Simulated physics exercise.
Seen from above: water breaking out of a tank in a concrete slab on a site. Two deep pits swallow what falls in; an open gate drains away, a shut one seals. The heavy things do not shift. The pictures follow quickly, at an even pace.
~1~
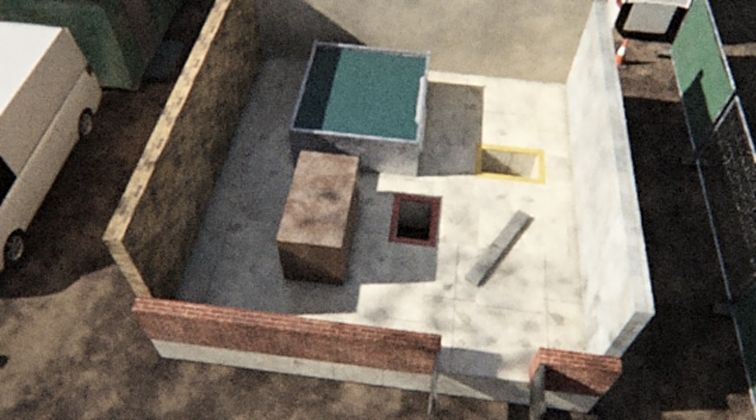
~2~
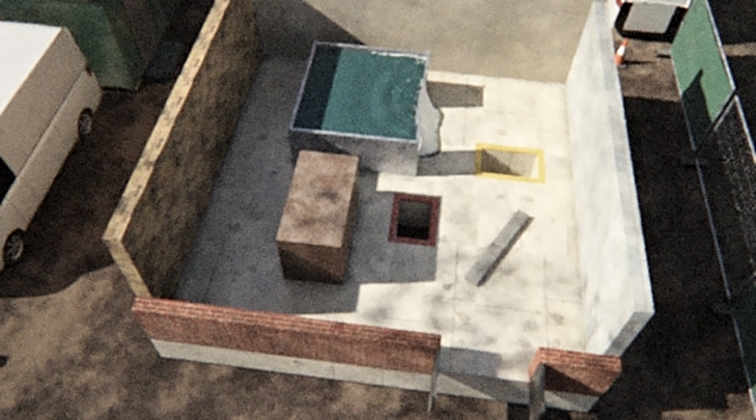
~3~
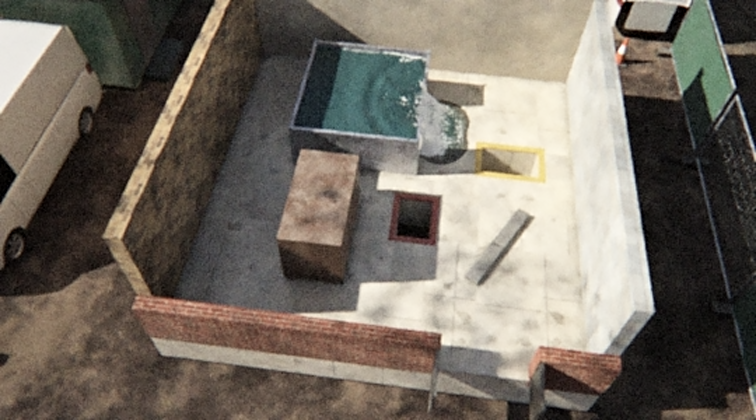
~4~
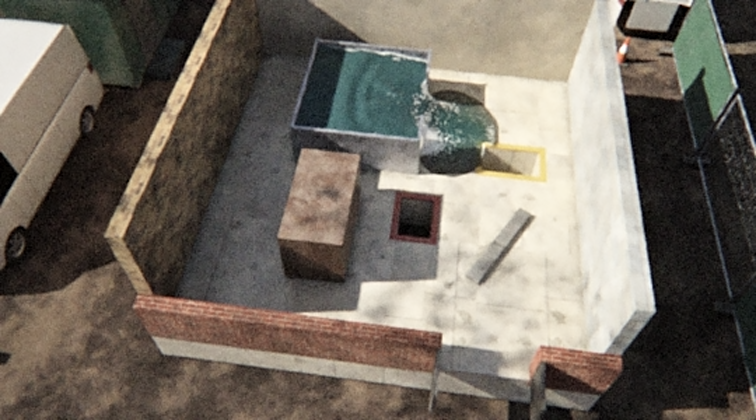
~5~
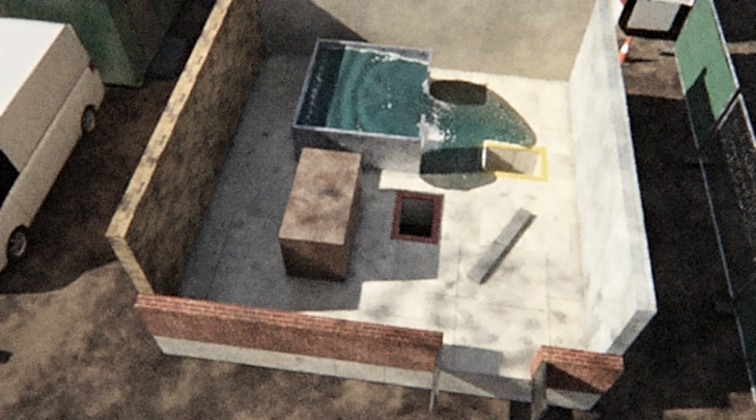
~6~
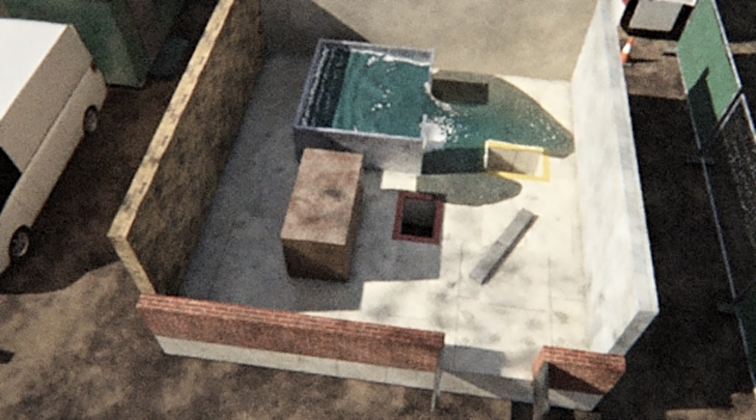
The clip opens on a still, full tank of teal water inside a walled concrete slab, near a brown block and two pits framed in red and yellow. Water bursts from the tank's right side, splashes onto the slab, then spreads rightward around the yellow-edged pit as the tank's surface ripples.
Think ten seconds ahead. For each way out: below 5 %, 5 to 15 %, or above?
The gate takes from 5 to 15 %; the yellow pit takes more than 15 %; the red pit takes less than 5 %.
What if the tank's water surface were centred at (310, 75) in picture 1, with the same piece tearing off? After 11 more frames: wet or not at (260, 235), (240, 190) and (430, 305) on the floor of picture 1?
As listed: Free of water, no water, clear.
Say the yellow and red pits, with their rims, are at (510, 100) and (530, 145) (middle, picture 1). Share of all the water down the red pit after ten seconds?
In per cent: Red 35.
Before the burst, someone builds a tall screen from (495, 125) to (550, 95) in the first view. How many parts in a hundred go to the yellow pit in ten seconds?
Parts in a hundred: Yellow 45.
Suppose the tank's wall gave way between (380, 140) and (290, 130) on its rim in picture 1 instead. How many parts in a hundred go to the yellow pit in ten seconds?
Per cent: Yellow 8.
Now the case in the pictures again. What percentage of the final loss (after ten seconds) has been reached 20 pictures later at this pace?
Near 40 in a hundred.
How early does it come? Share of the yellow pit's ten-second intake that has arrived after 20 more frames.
I make it 50 per cent.
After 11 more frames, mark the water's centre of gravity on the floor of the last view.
I would point to (417, 124).
A moment on, water covers 25 % of the floor; the gate 0 %, the yellow pit 6 %, the red pit 0 %.
Next, water covers 30 % of the floor; the gate 0 %, the yellow pit 11 %, the red pit 0 %.
Then, water covers 45 % of the floor; the gate 0 %, the yellow pit 18 %, the red pit 0 %.
Later, water covers 65 % of the floor; the gate 4 %, the yellow pit 28 %, the red pit 1 %.
In the end, water covers 95 % of the floor; the gate 7 %, the yellow pit 37 %, the red pit 1 %.
